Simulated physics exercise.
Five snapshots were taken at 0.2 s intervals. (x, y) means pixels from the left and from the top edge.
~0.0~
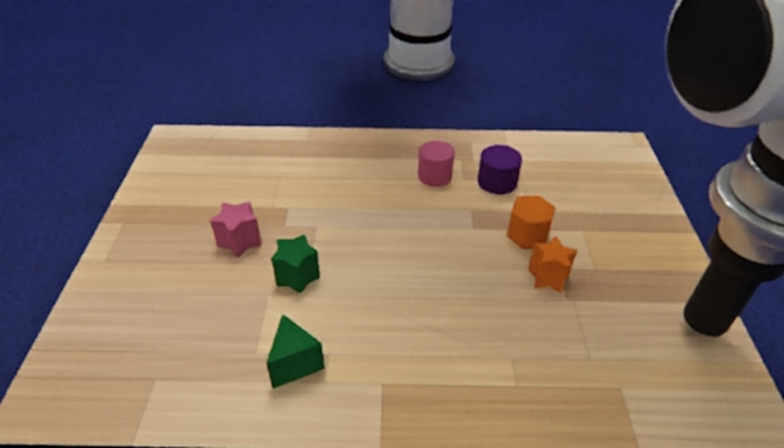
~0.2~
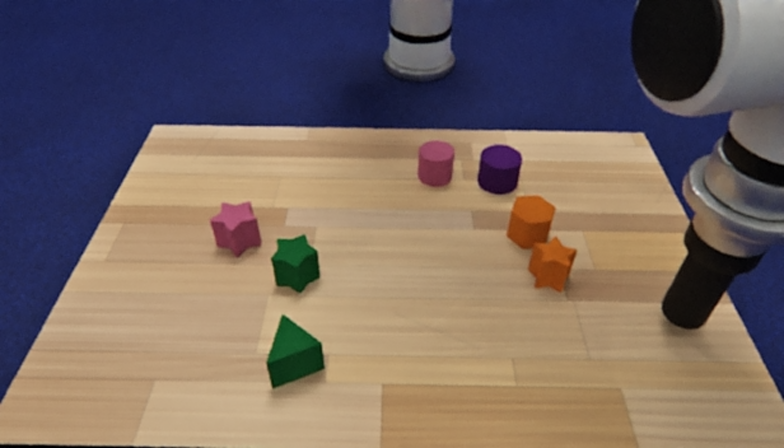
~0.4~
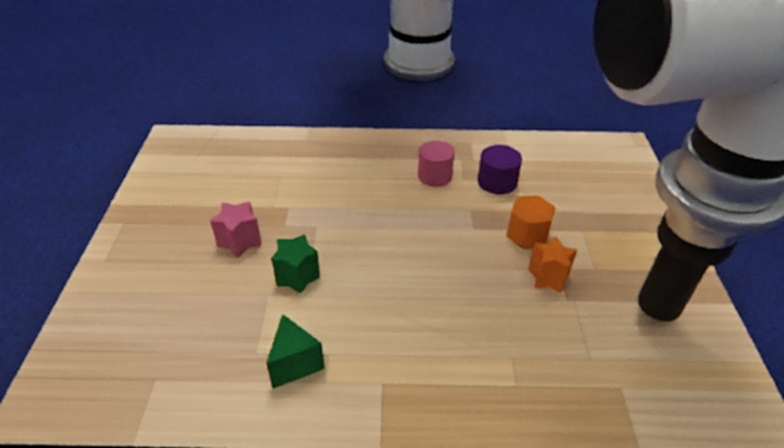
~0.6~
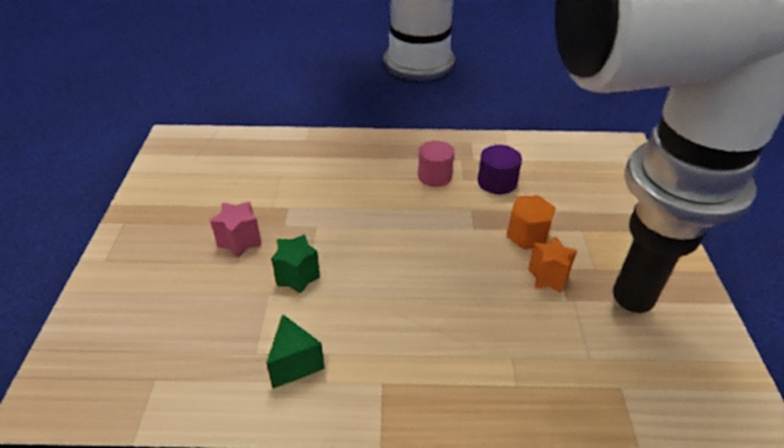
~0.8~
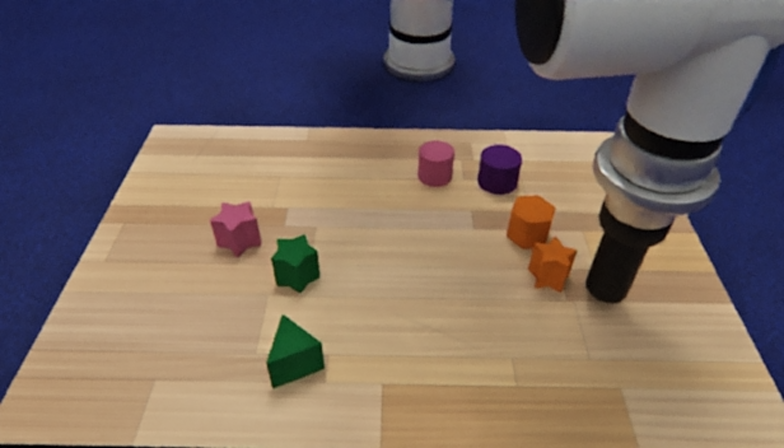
At the start, a robot arm holds a black peg near the right edge of a wooden board scattered with pink, purple, orange and green blocks. The arm moves the peg steadily left until it is close beside the orange star, while all the blocks stay still.
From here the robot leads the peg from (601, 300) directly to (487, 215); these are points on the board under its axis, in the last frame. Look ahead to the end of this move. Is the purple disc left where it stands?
No.
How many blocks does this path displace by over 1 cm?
There will be three or more blocks displaced.
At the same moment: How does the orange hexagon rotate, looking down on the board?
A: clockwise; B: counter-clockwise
That would be A.
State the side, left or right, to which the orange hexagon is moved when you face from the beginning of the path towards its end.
Shifts right.
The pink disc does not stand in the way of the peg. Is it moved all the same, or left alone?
It holds its position.
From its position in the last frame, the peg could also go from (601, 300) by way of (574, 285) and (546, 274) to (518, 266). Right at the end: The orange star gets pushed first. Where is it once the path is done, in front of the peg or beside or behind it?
I'd say it is still being pushed.
The first path, step by step. One third of the way, peg (563, 257); orange star (532, 240), turned 25° anticlockwise.
Two thirds of the way, peg (523, 228); orange hexagon (509, 188); orange star (506, 230), turned 75° anticlockwise.
At the end, peg (489, 204); pink disc in place; purple disc (498, 143); orange hexagon (484, 164), turned 30° clockwise; orange star (505, 229), turned 85° anticlockwise.
